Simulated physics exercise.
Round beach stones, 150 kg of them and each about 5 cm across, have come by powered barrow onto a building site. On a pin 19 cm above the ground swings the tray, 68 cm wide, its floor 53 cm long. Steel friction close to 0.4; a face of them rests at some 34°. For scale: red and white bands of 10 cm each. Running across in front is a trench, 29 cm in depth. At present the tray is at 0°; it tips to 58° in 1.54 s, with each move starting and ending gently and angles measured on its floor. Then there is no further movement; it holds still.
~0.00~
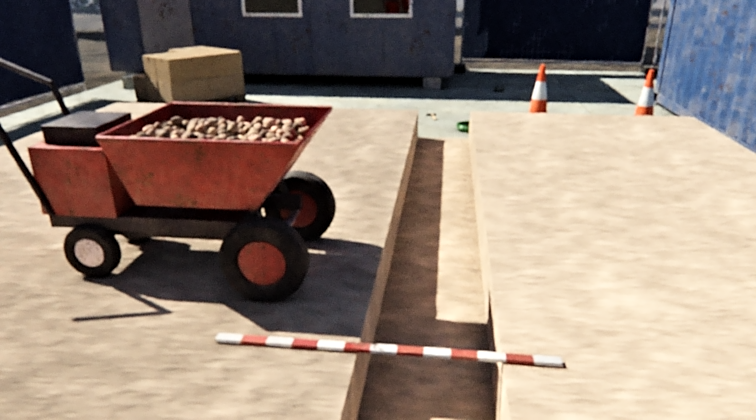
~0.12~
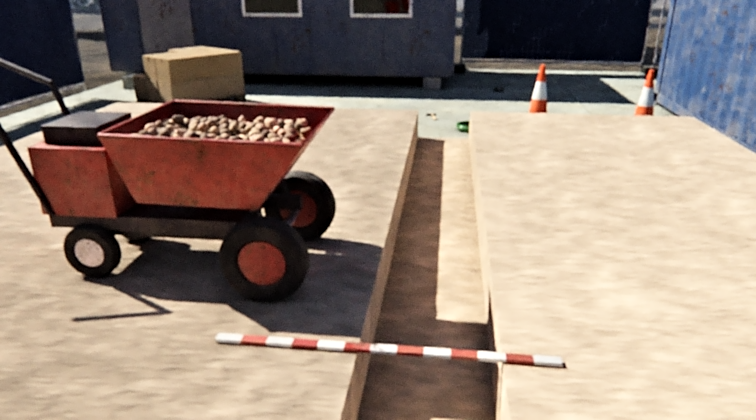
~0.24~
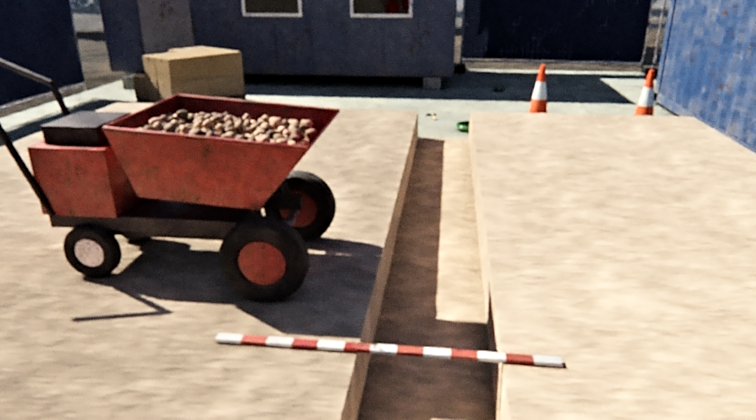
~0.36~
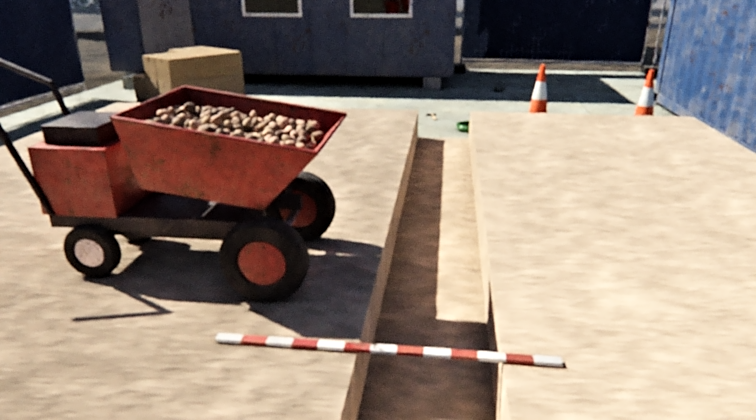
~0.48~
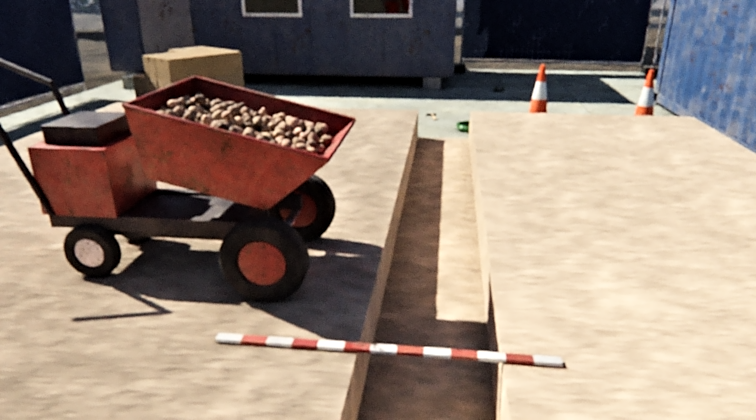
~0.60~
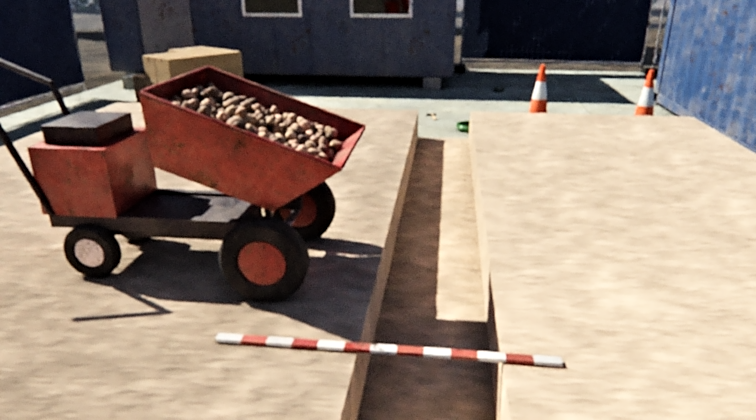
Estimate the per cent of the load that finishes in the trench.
Roughly 73 percent.
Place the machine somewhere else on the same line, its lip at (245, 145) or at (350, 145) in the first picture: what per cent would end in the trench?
The first gives about 65 percent and the second about 60 percent.
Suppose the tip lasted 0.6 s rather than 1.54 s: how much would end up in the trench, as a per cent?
In that case, around 70%.
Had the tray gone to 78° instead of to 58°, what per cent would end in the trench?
In that case around 100 percent.
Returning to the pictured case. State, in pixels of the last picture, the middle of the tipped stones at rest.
(441, 318).
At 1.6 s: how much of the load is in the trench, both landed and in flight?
Close to 20 per cent at that time.
After 1.2 s the floor is at 49°; 100 % in the tray; the foremost stones are at (384, 202).
After 1.6 s the floor is at 58°; 79 % in the tray, 21 % in the trench; the foremost stones are at (476, 321).
After 2.0 s the floor is at 58°; 55 % in the tray, 45 % in the trench; the foremost stones are at (493, 331).
After 3.9 s the floor is at 58°; 27 % in the tray, 73 % in the trench; the foremost stones are at (499, 334).
